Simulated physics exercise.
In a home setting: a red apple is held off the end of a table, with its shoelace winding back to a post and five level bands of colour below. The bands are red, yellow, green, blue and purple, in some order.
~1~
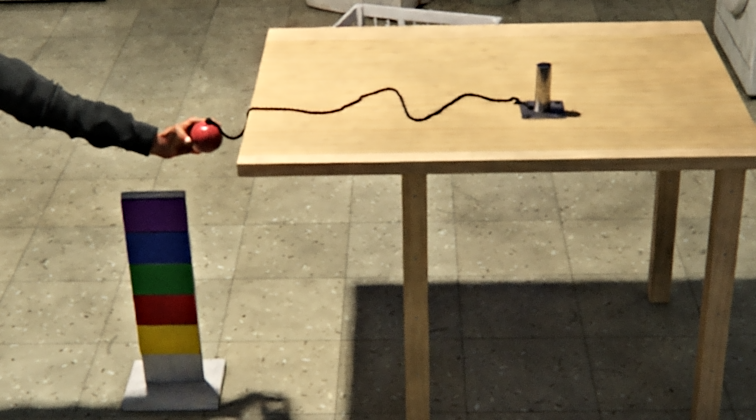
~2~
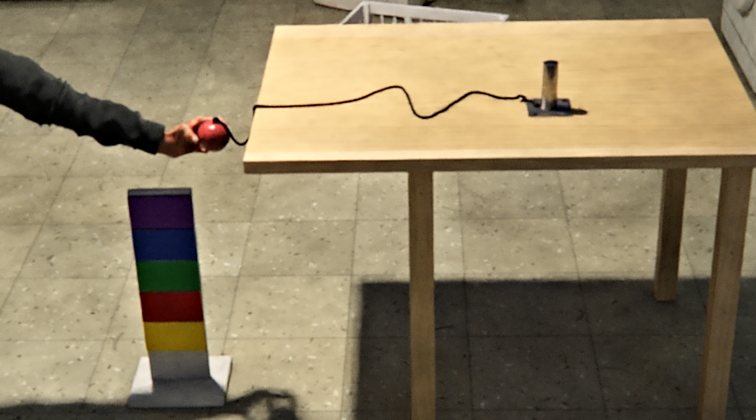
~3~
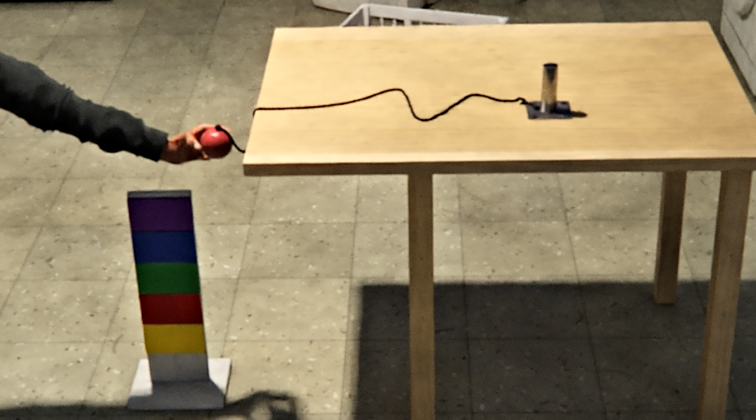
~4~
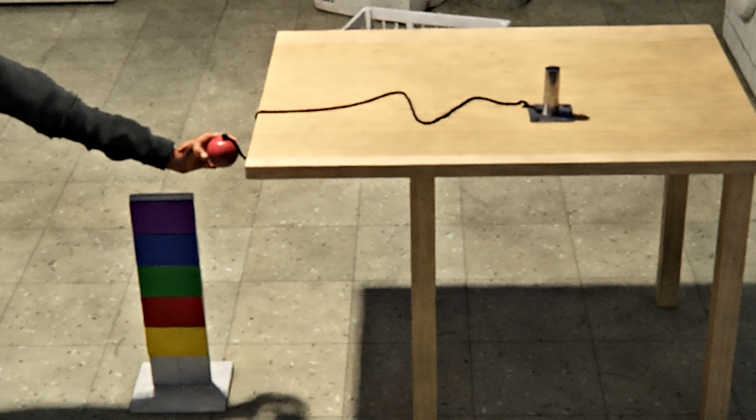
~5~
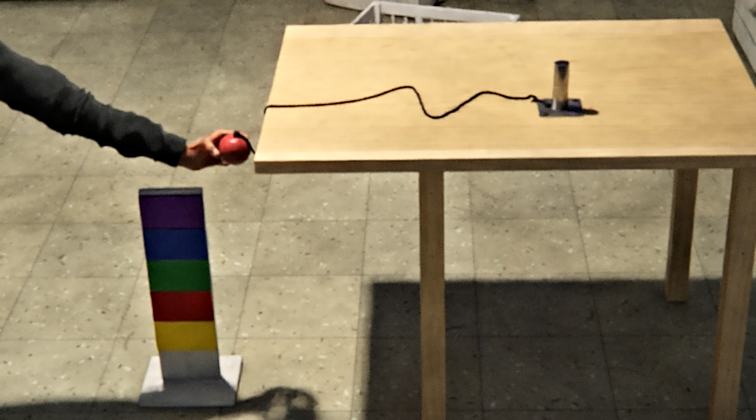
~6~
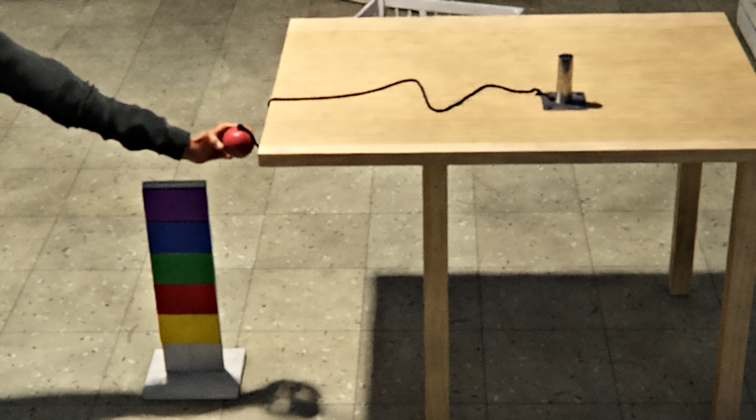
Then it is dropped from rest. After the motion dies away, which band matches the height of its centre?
The red one.
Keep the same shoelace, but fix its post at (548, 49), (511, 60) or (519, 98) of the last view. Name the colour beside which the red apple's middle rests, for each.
First try: Red; second try: Yellow; third try: Yellow.
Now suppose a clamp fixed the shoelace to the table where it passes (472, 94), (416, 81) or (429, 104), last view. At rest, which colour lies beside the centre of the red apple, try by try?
One try after another: Green, then purple, then blue.
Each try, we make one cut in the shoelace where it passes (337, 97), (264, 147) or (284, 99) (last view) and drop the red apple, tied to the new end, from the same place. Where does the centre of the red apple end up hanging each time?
First try near (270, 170), second near (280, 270), third near (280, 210).
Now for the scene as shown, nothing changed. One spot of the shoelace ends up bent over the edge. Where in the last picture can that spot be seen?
Close to (390, 85).
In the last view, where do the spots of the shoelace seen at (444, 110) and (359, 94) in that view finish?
Around (381, 99), then around (273, 137).
Early on, apple near (257, 297); level with red.
Midway, apple near (308, 288); level with red.
Near the end, apple near (274, 301); level with red.
Finally, apple near (288, 304); level with red. The red one.
